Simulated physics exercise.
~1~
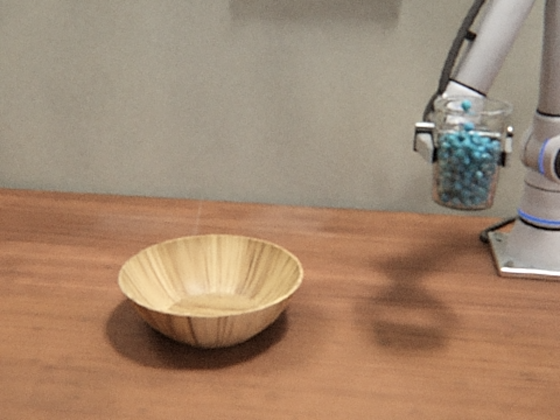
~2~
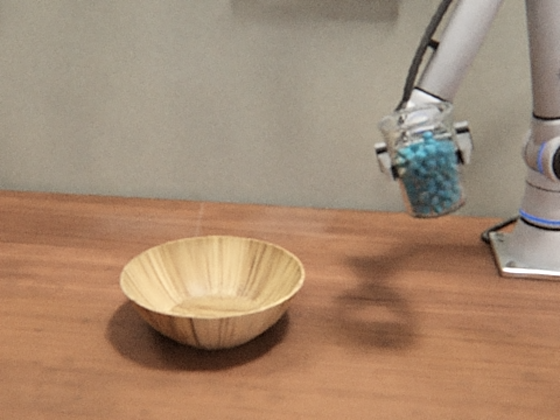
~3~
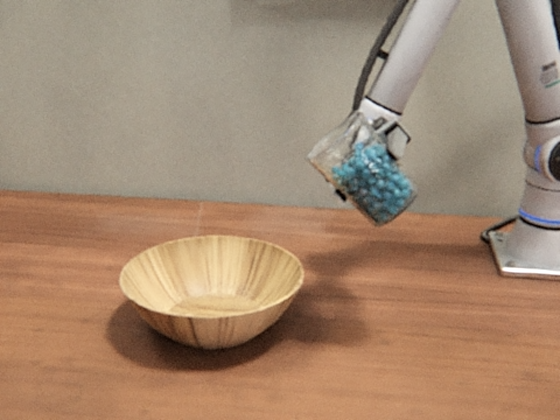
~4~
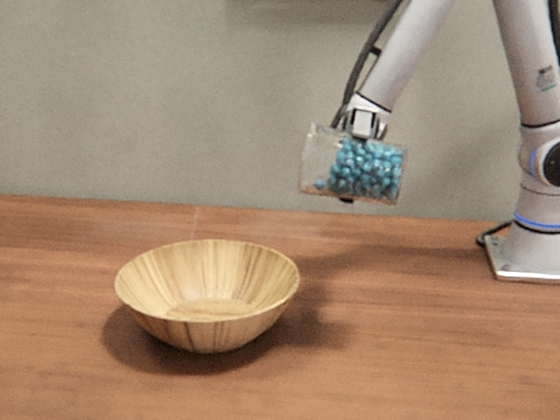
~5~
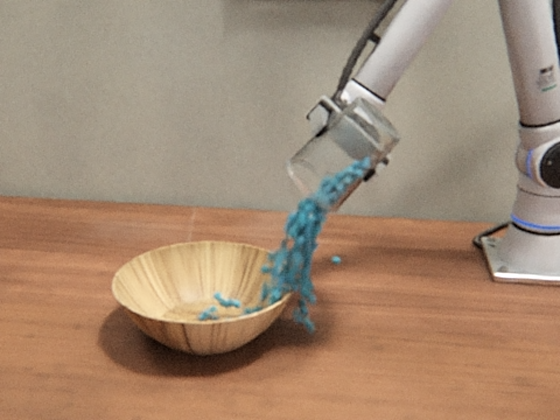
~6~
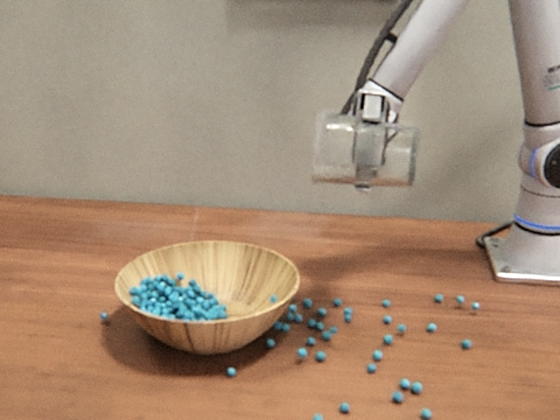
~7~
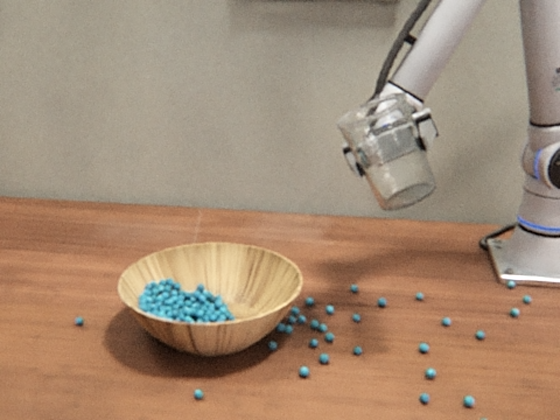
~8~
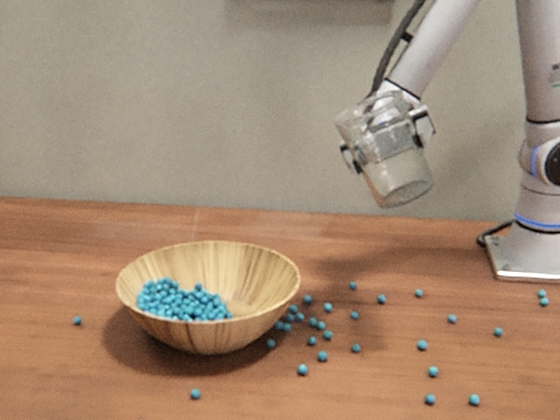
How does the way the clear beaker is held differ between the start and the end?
At the start the robot arm holds the beaker upright, and at the end it holds it leaning to one side.
